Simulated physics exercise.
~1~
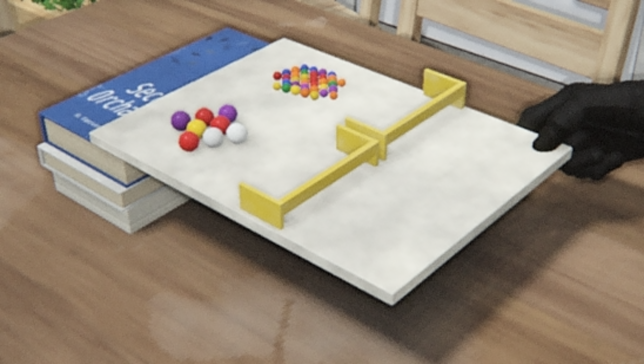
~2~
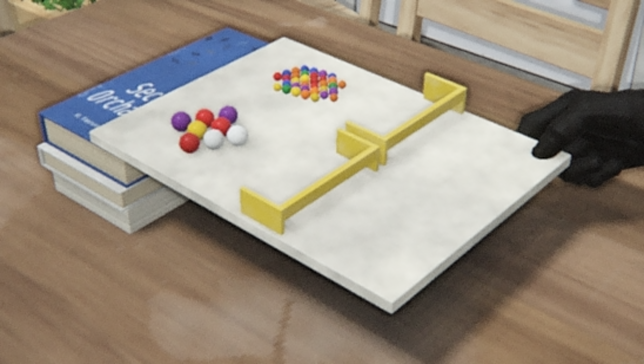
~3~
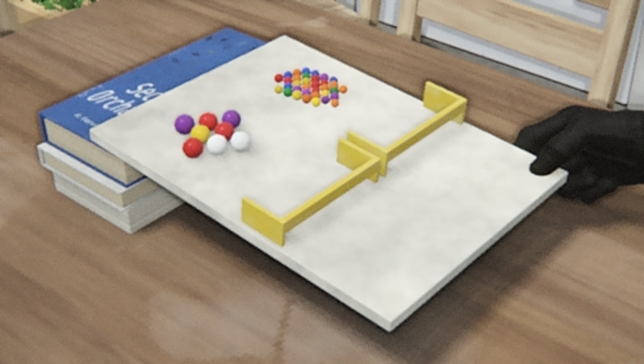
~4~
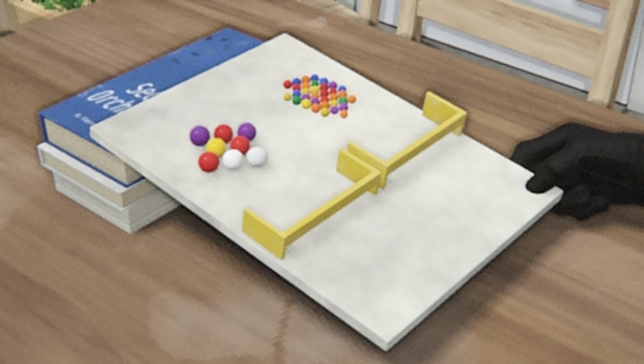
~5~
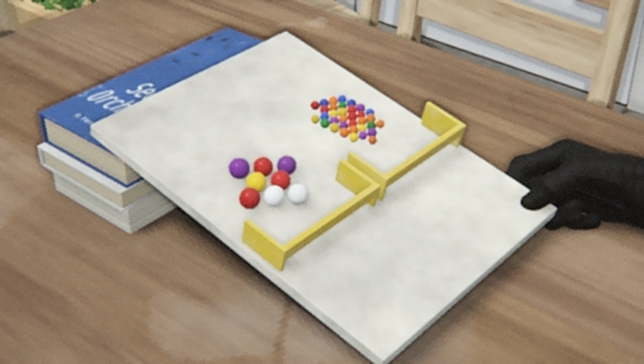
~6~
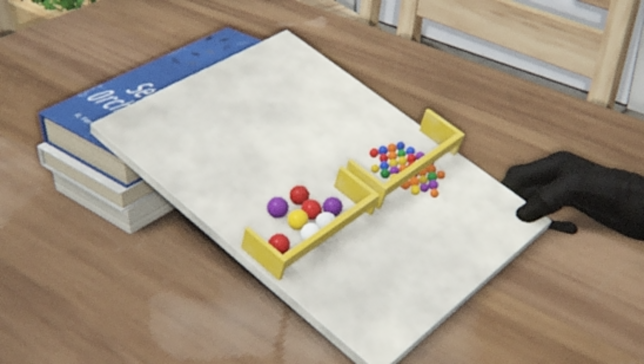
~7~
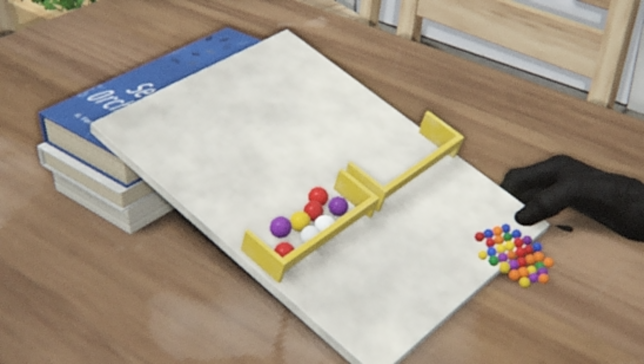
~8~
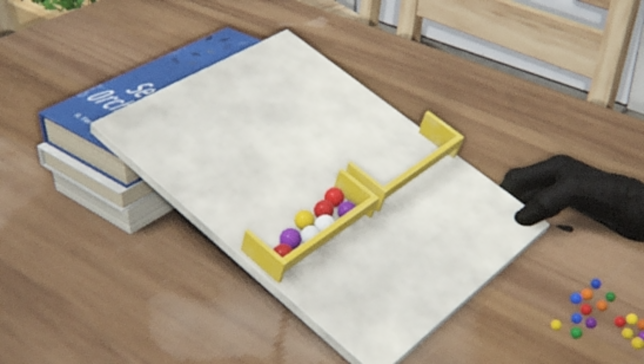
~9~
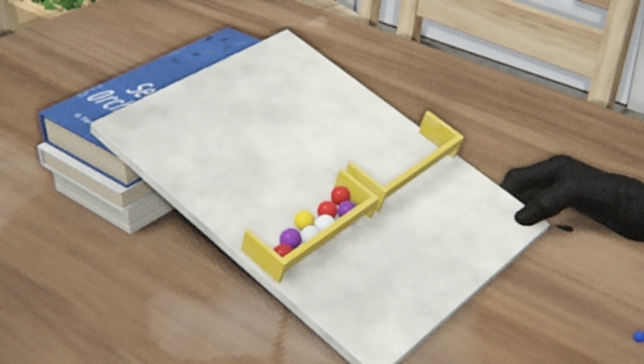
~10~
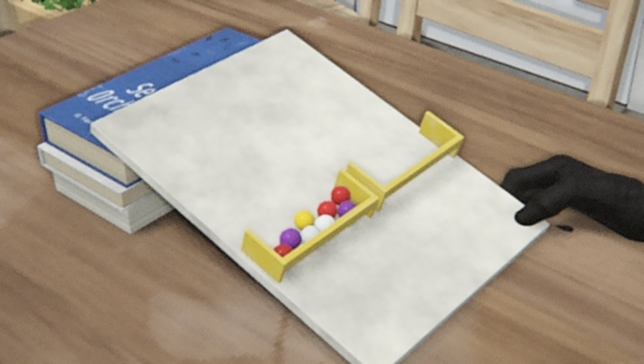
Big balls roll down the lowered board into a yellow barrier while tiny ones slip under another.
